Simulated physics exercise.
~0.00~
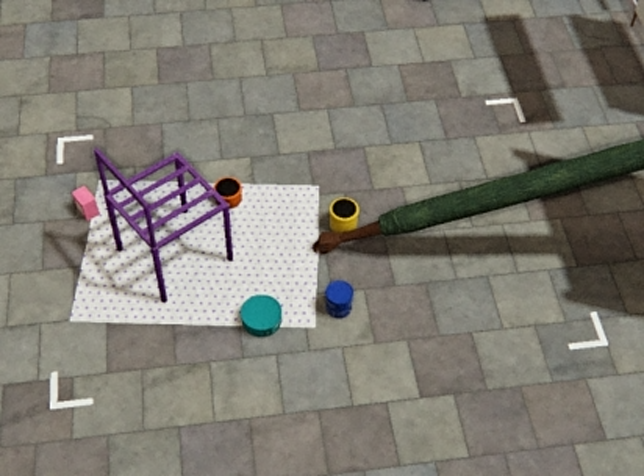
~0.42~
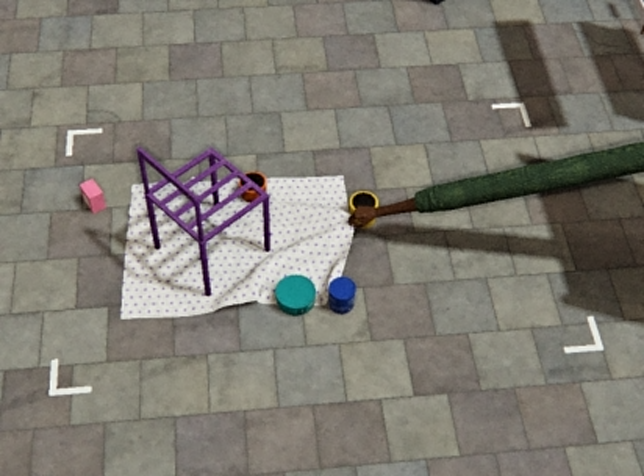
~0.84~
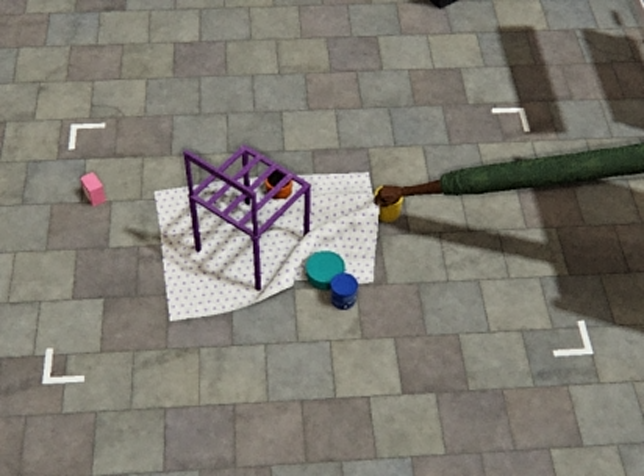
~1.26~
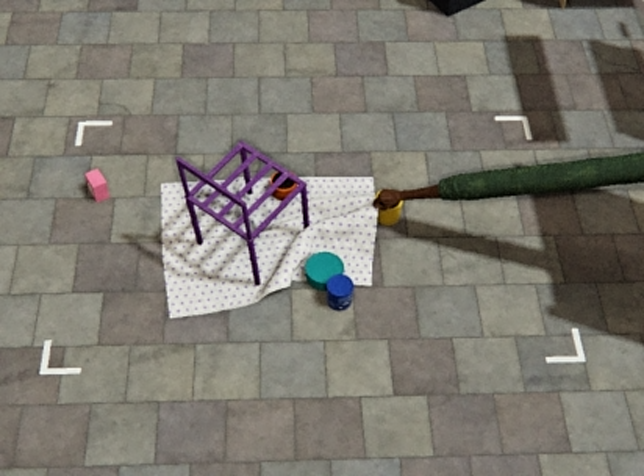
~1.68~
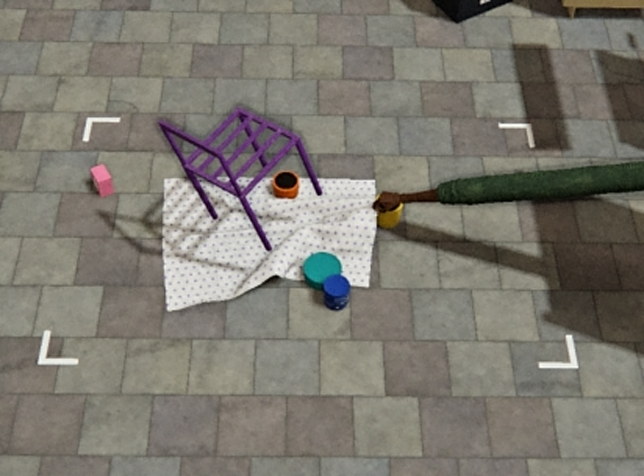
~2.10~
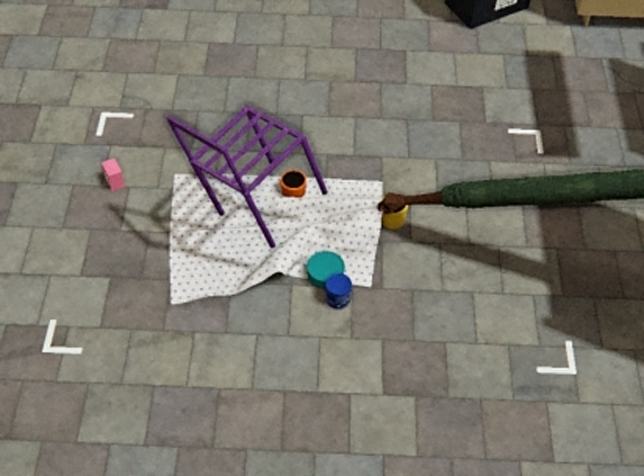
Purple chair sliding right with pots and a teal bin as a green-sleeved arm pulls the dust sheet, then tilting up.
